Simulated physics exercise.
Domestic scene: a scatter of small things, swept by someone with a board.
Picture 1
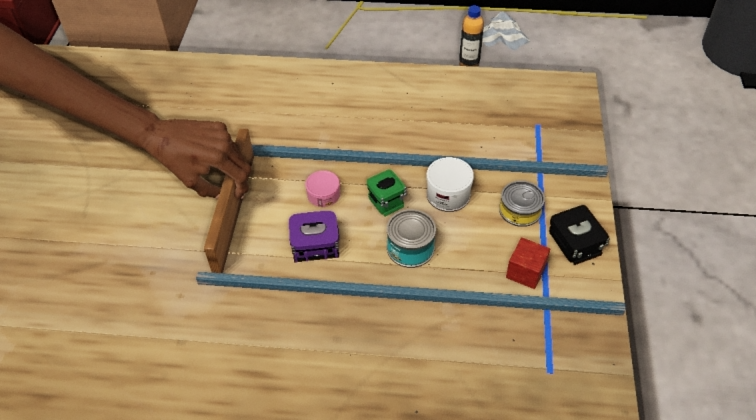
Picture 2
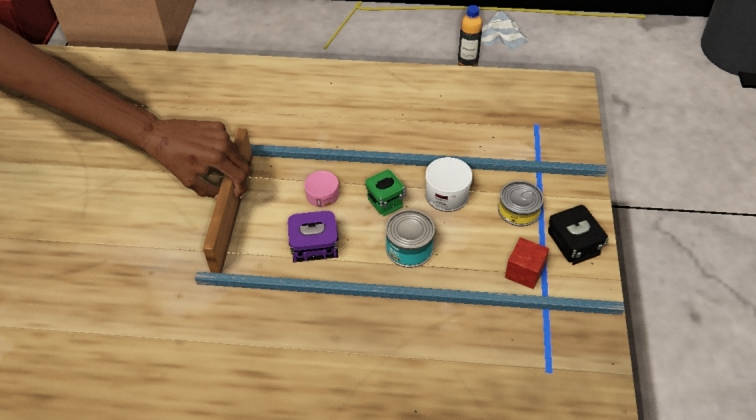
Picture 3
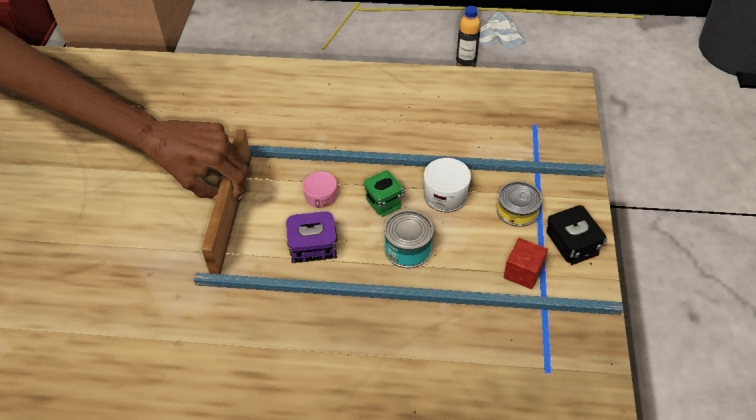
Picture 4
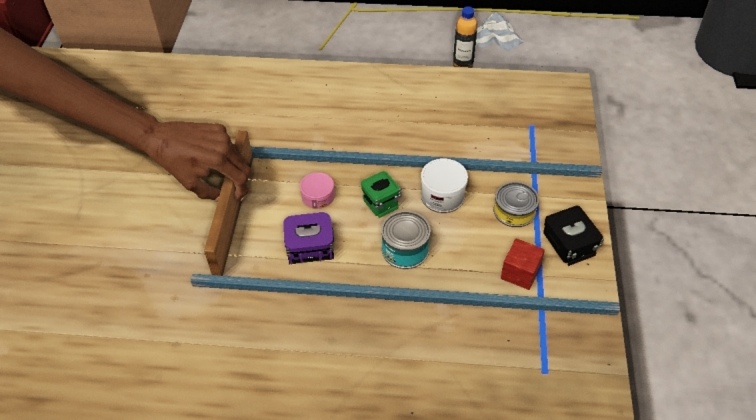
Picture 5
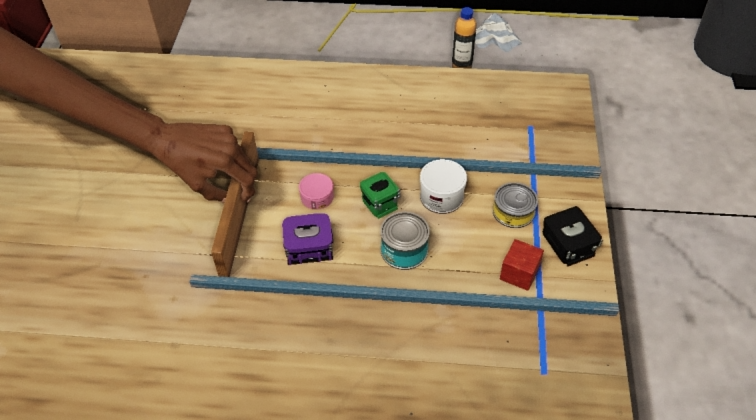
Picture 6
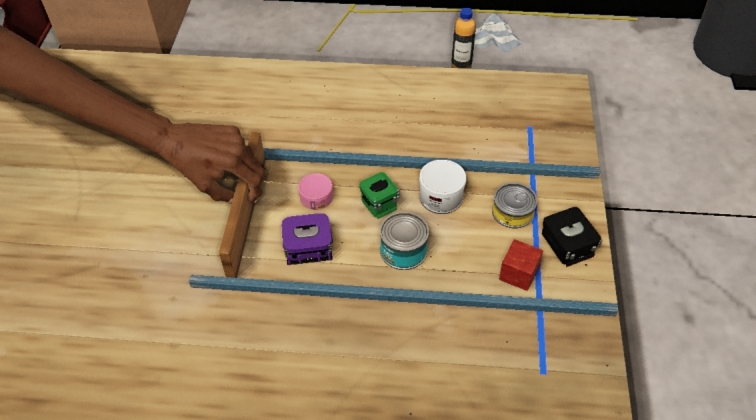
On a wooden tabletop, a hand holds a wooden board upright between two blue strips, left of scattered small tins, cases and a red block; the board stays nearly still, then slides slightly right toward the unmoved items.
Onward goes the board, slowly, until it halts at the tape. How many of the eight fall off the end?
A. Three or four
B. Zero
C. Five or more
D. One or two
Option D: One or two.
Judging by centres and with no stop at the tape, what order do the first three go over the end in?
Earliest first - black case, yellow pot, turquoise tin.
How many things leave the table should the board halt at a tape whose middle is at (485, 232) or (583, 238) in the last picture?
The first gives 0 and the second gives 5.
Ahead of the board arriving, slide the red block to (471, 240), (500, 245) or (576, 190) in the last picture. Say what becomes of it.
In that order, it comes down; drops off; comes down.
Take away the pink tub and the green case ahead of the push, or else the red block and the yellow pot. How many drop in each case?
The number is 1 for the first case and 1 for the second.
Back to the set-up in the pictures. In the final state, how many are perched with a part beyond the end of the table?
Answer: 3.
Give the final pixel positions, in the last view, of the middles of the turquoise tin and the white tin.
Turquoise tin: About (611, 251); white tin: About (589, 185).
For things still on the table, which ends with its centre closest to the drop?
The turquoise tin winds up nearest.
Early on, none off yet; black case at rest near (570, 237); red block at rest near (521, 265); yellow pot at rest near (514, 206).
A while later, none off yet; black case at rest near (570, 237); red block travelled about its own width near (541, 272); yellow pot travelled a little near (537, 210).
Finally, the number that fall off is one or two; lost, yellow pot and black case.
